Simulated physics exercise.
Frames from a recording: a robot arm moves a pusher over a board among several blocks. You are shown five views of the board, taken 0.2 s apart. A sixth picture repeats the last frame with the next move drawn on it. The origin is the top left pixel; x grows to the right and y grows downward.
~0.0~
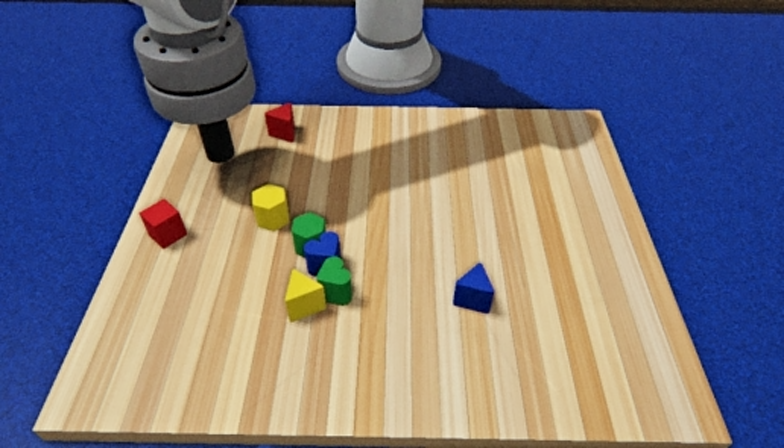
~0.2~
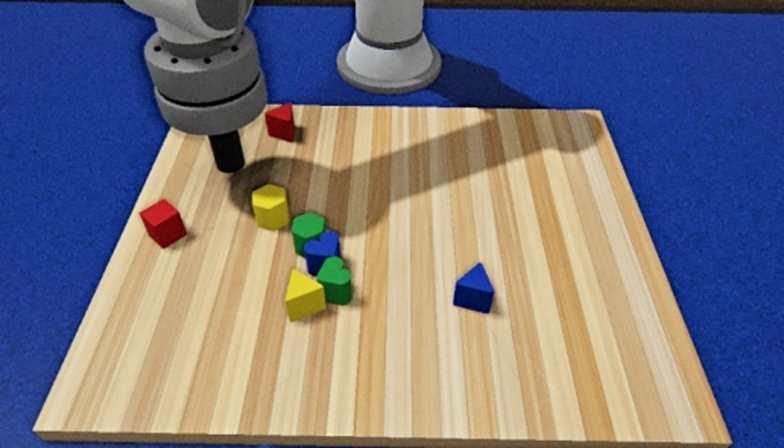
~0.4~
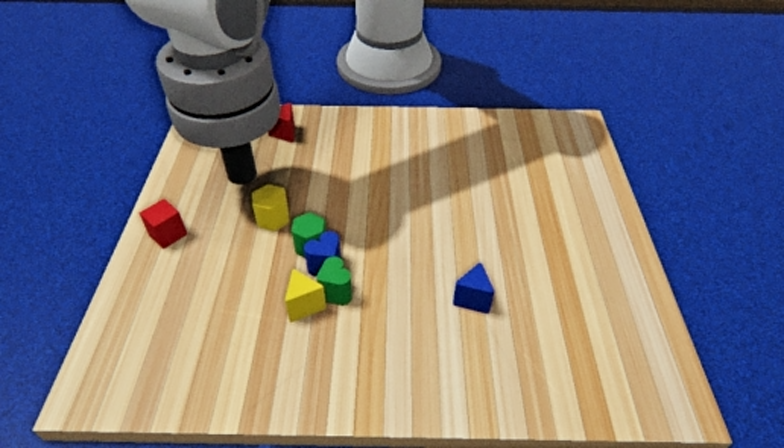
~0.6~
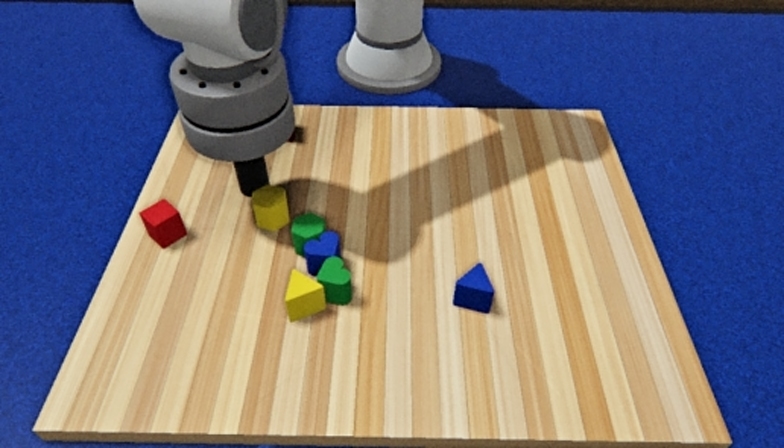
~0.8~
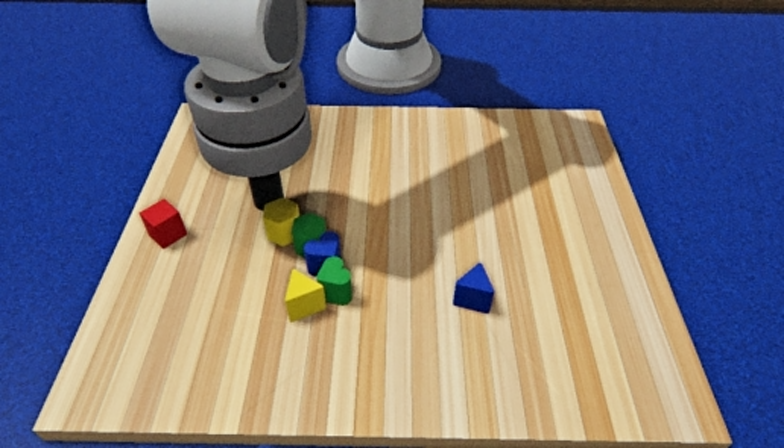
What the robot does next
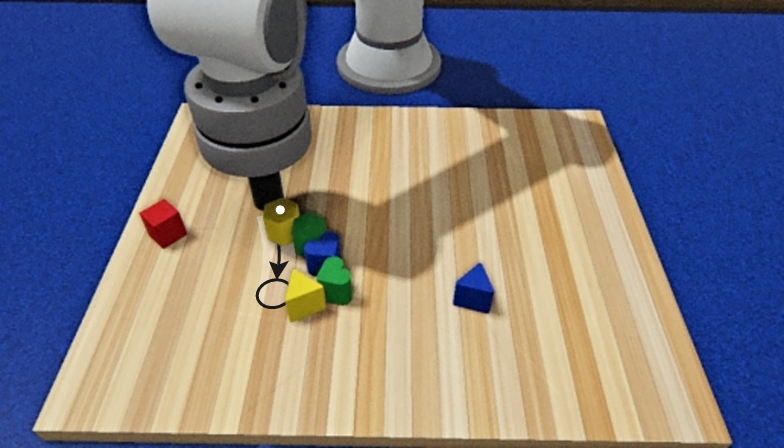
The clip opens with a robot arm holding a dark pusher near the upper left of a wooden board scattered with coloured blocks. The pusher moves steadily down and to the right until it meets the yellow hexagon, then nudges it slightly the same way, toward the green hexagon.
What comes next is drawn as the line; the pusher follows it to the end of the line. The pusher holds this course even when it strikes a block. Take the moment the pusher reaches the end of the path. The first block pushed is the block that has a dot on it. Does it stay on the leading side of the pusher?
I believe the block that has a dot on it loses its place ahead of the pusher and slips off.
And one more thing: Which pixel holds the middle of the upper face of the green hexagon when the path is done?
Located at (325, 239).
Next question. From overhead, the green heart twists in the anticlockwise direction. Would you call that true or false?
This is false.
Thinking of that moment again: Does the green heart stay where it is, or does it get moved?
It is shoved along.
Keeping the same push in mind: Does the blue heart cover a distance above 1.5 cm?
Yes.
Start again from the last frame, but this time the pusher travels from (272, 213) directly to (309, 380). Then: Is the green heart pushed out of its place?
It seems so.
Drawn move, from (272, 213) via (279, 250), ending at (275, 293); the dot is on the yellow hexagon.
On the path given first. One third of the way, pusher (275, 226); yellow hexagon (287, 236); green hexagon (321, 237), turned 65° anticlockwise; blue heart (342, 251); green heart (338, 276), turned 30° clockwise.
Two thirds of the way, pusher (276, 253); yellow hexagon (296, 261), turned 20° anticlockwise; yellow triangle (301, 290), turned 15° anticlockwise; green hexagon (325, 239), turned 75° anticlockwise; blue heart (349, 252); green heart (339, 277), turned 40° clockwise.
At the end, pusher (272, 282); yellow hexagon (304, 279), turned 55° anticlockwise; yellow triangle (306, 306), turned 40° anticlockwise; green hexagon (325, 239), turned 75° anticlockwise; blue heart (349, 252); green heart (342, 278), turned 35° clockwise.
